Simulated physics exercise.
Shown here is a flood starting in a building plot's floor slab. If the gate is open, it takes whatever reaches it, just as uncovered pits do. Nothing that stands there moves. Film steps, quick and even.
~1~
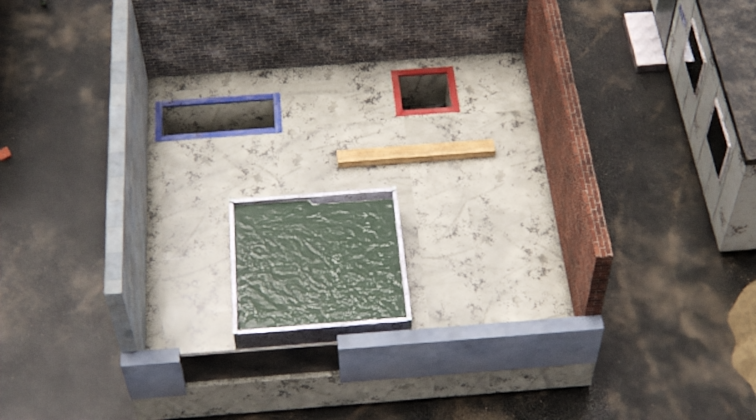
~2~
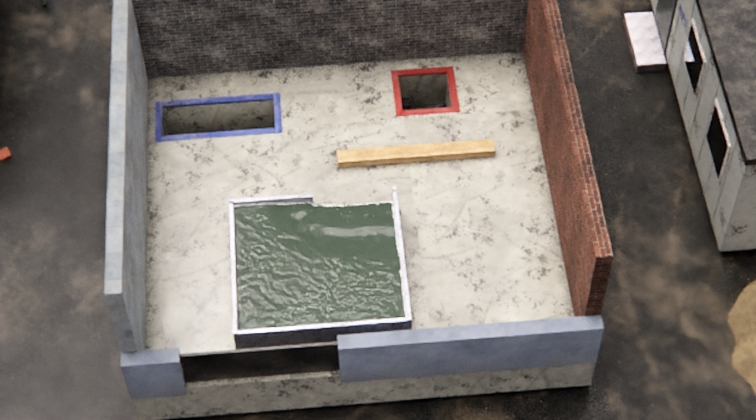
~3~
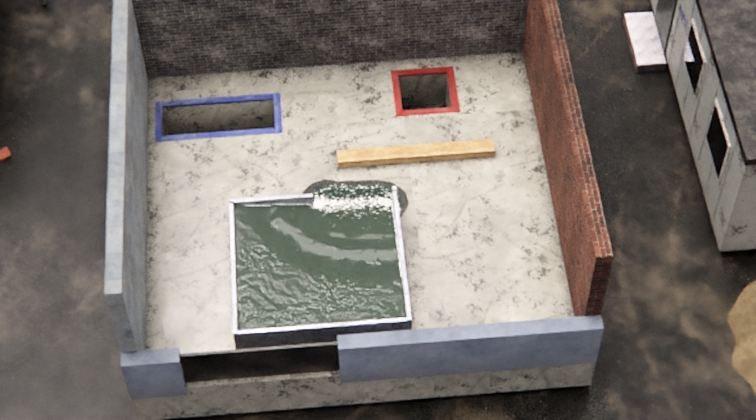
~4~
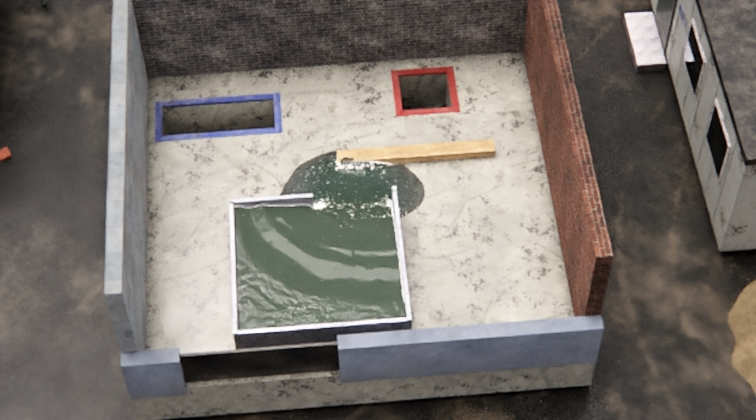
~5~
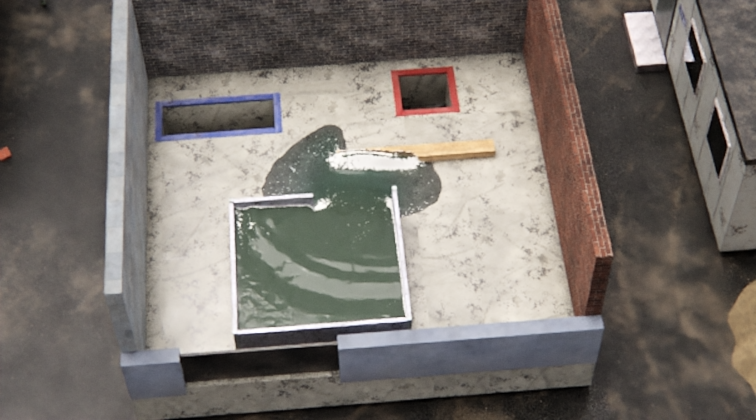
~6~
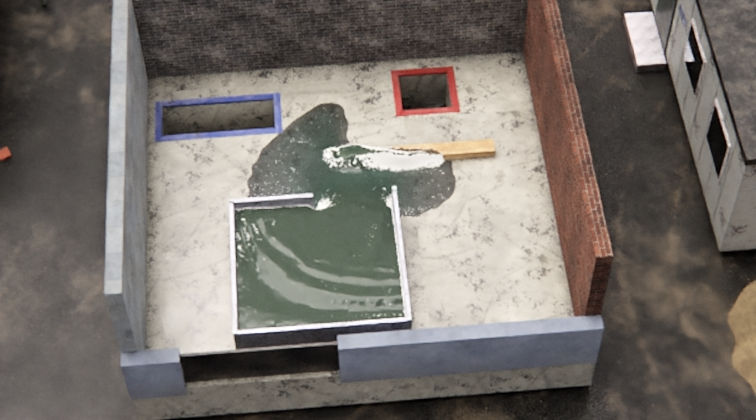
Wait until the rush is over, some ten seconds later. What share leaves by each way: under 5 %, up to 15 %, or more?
Result: Gate: Short of a twentieth, red pit: Upwards of fifteen per cent, blue pit: Upwards of fifteen per cent.
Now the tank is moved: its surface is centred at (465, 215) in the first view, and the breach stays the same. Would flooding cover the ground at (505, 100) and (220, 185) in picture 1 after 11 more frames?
I'd say the first one's soaked and the second one's left untouched.
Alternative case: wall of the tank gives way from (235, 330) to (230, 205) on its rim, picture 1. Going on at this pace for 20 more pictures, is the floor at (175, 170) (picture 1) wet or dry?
Lab note: Point recorded as inundated.
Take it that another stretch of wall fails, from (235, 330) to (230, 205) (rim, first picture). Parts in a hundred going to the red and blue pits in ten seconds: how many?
Red about 4 %, blue about 45 %.
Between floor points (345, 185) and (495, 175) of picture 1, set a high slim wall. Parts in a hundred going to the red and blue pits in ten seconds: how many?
In per cent: Red 8, blue 30.
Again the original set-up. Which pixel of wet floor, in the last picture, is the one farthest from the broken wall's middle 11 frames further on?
Somewhere near (149, 85).
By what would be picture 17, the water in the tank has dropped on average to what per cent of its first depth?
I'd put it close to 62 percent.
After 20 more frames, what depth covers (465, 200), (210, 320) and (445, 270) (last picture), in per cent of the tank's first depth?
I'd put them at close to 4 per cent, then 0 per cent, then 0 per cent.
A moment on, water covers 35 % of the floor; the gate 0 %, the red pit 0 %, the blue pit 1 %.
Next, water covers 45 % of the floor; the gate 0 %, the red pit 2 %, the blue pit 3 %.
Then, water covers 60 % of the floor; the gate 0 %, the red pit 6 %, the blue pit 8 %.
Later, water covers 80 % of the floor; the gate 0 %, the red pit 14 %, the blue pit 17 %.
In the end, water covers 95 % of the floor; the gate 0 %, the red pit 20 %, the blue pit 24 %.
